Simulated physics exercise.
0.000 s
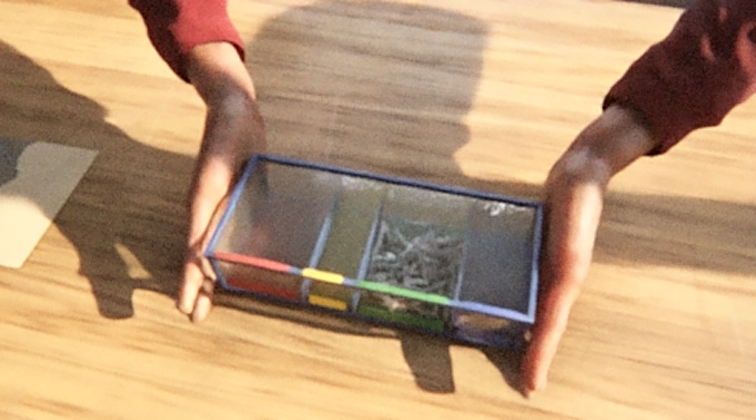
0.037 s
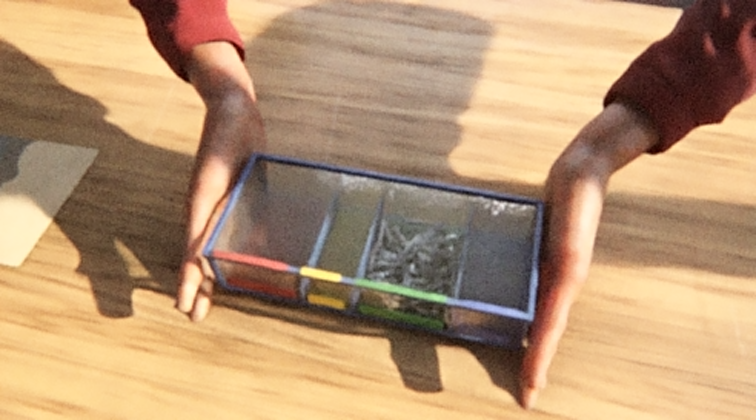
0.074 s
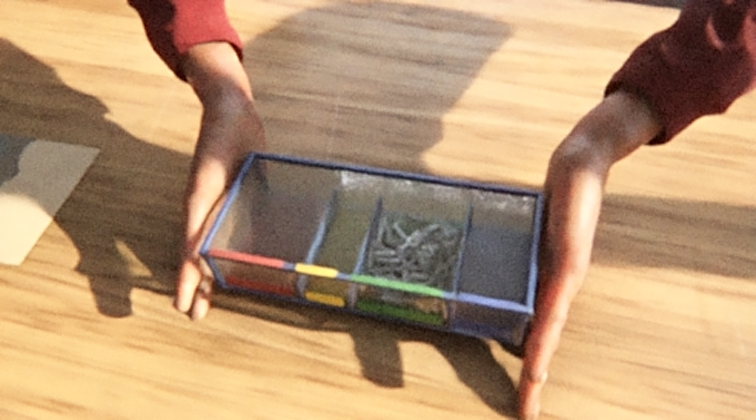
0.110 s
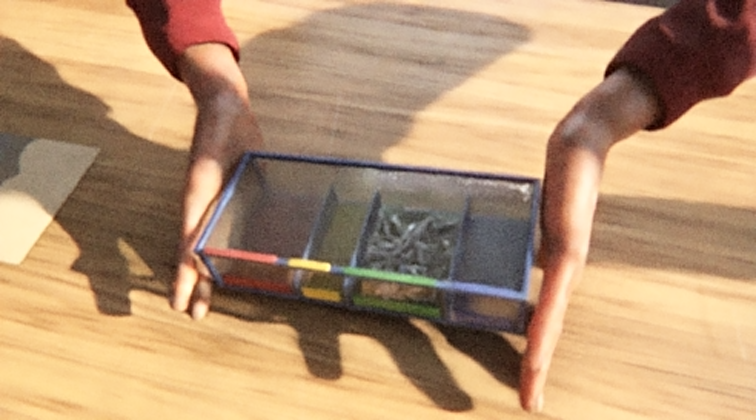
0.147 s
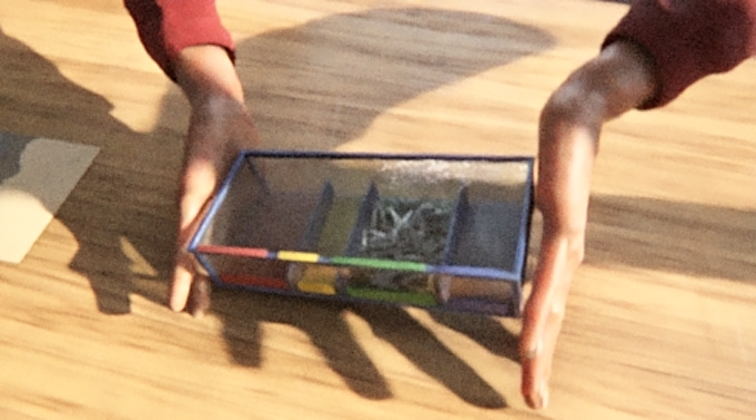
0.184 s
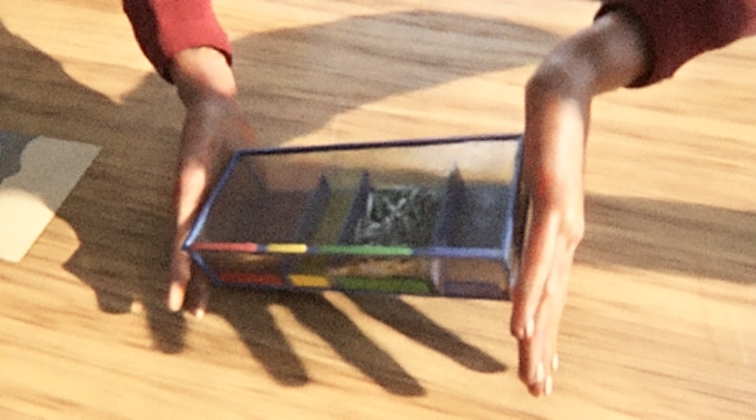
A clear-lidded sorting box of screws tilts between two hands, its right end rising.
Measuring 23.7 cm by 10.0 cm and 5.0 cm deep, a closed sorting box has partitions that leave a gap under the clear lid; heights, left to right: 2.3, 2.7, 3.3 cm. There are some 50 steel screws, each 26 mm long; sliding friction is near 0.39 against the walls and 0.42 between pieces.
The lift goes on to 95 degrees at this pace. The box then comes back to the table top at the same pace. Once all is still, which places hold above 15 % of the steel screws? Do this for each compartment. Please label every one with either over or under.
Labels - red: Over; blue: Under; green: Under; yellow: Under.
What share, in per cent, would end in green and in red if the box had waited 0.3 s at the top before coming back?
Green keeps 5% and red keeps 95%.
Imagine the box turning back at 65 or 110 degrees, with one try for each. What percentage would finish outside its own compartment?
20 % and 100 %.
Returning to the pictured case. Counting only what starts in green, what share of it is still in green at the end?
Something like 0 in a hundred.
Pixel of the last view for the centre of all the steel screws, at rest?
Look around (264, 233) in the last picture.
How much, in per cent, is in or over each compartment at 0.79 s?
The split is red at 10, blue at 0, green at 55 and yellow at 35 per cent.
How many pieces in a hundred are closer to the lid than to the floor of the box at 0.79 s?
I'd put it at some 80 percent.
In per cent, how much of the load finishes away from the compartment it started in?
Around 100 in a hundred.
After 0.79 s, tilt 94 degrees; red 10 %, green 55 %, yellow 35 %.
After 1.19 s, tilt 40 degrees; red 100 %.
Then, at 1.67 s, tilt 0 degrees; red 100 %.
By 2.2 s all is still; red 100 %, blue 0 %, green 0 %, yellow 0 %.
